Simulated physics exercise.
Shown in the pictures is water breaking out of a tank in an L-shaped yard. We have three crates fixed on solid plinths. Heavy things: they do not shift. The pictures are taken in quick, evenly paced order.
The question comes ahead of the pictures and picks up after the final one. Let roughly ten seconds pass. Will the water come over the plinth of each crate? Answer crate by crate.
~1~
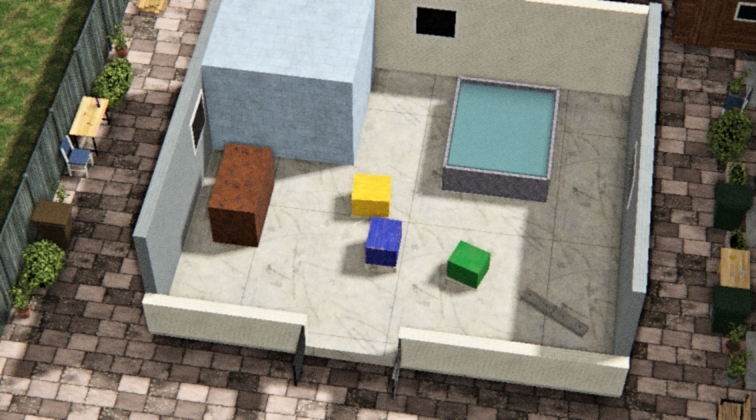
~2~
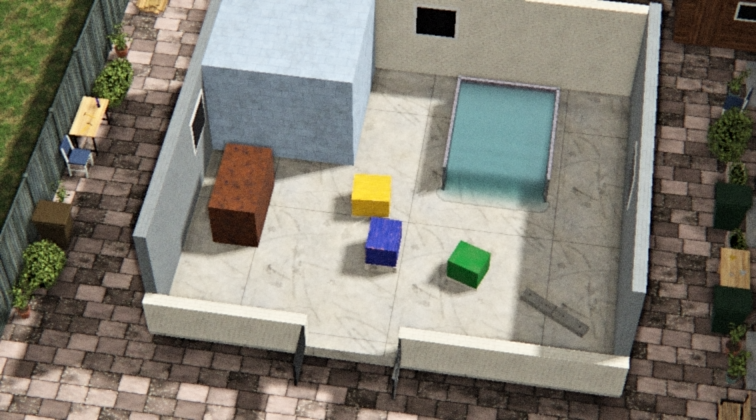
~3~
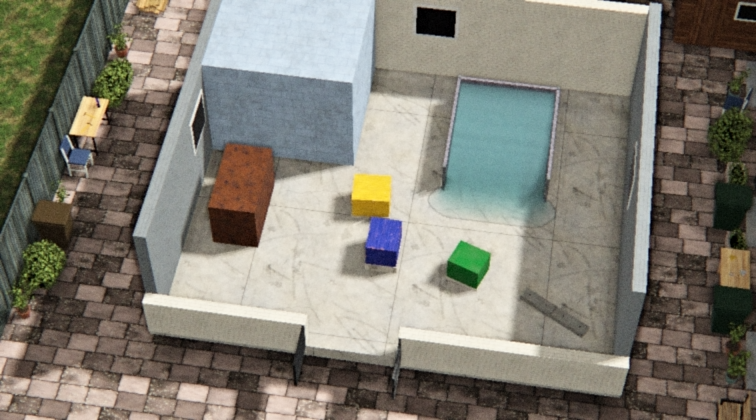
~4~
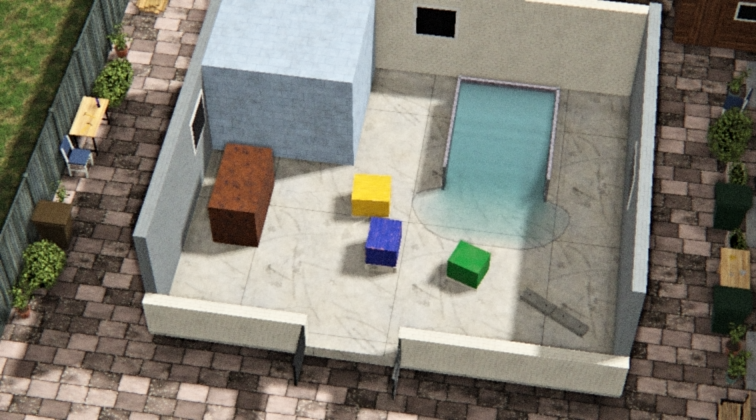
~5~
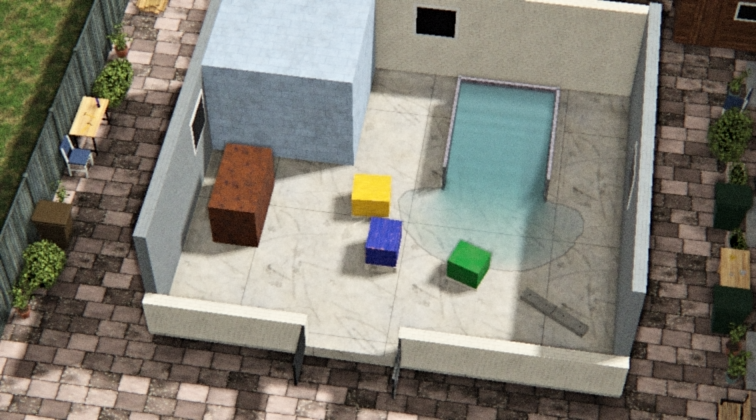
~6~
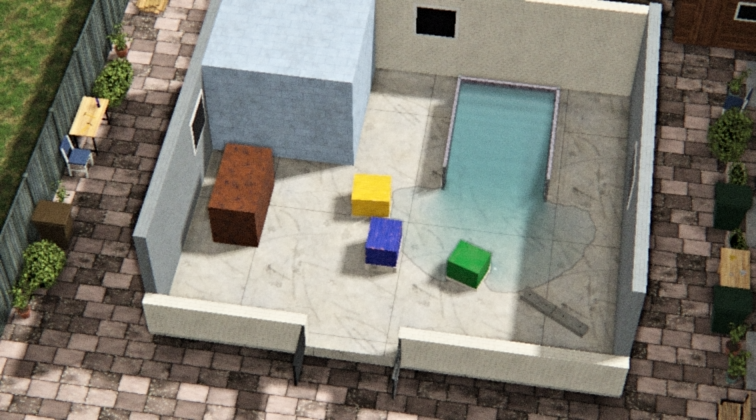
The blue crate: Yes, water reaches it. The green crate: Yes, water reaches it. The yellow crate: Yes, water reaches it.
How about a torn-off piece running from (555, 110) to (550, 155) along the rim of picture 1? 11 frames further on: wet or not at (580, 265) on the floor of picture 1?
Status of the point: Soaked.
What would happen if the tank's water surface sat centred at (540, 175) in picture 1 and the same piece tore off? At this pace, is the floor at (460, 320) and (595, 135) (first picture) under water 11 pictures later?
The first spot is inundated and the second is not reached.
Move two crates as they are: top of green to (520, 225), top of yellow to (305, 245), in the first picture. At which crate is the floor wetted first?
The one in green.
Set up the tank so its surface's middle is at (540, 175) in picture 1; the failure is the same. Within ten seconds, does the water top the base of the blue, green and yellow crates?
I'd say the blue one is unharmed, the green one is overrun and the yellow one is overrun.
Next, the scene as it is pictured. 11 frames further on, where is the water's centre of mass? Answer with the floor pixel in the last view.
I'd put it at around (495, 225).
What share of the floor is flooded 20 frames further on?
I'd say 50 per cent.
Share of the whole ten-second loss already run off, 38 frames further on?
It comes to around 80 per cent.
A moment on, water covers 30 % of the floor; the blue crate water round its plinth, the green crate water round its plinth, the yellow crate water round its plinth.
Next, water covers 45 % of the floor; the blue crate water round its plinth, the green crate water round its plinth, the yellow crate water round its plinth.
Then, water covers 50 % of the floor; the blue crate water round its plinth, the green crate water round its plinth, the yellow crate water round its plinth.
Later, water covers 75 % of the floor; the blue crate water round its plinth, the green crate water round its plinth, the yellow crate water round its plinth.
In the end, water covers 100 % of the floor; the blue crate was topped, the green crate was topped, the yellow crate was topped.
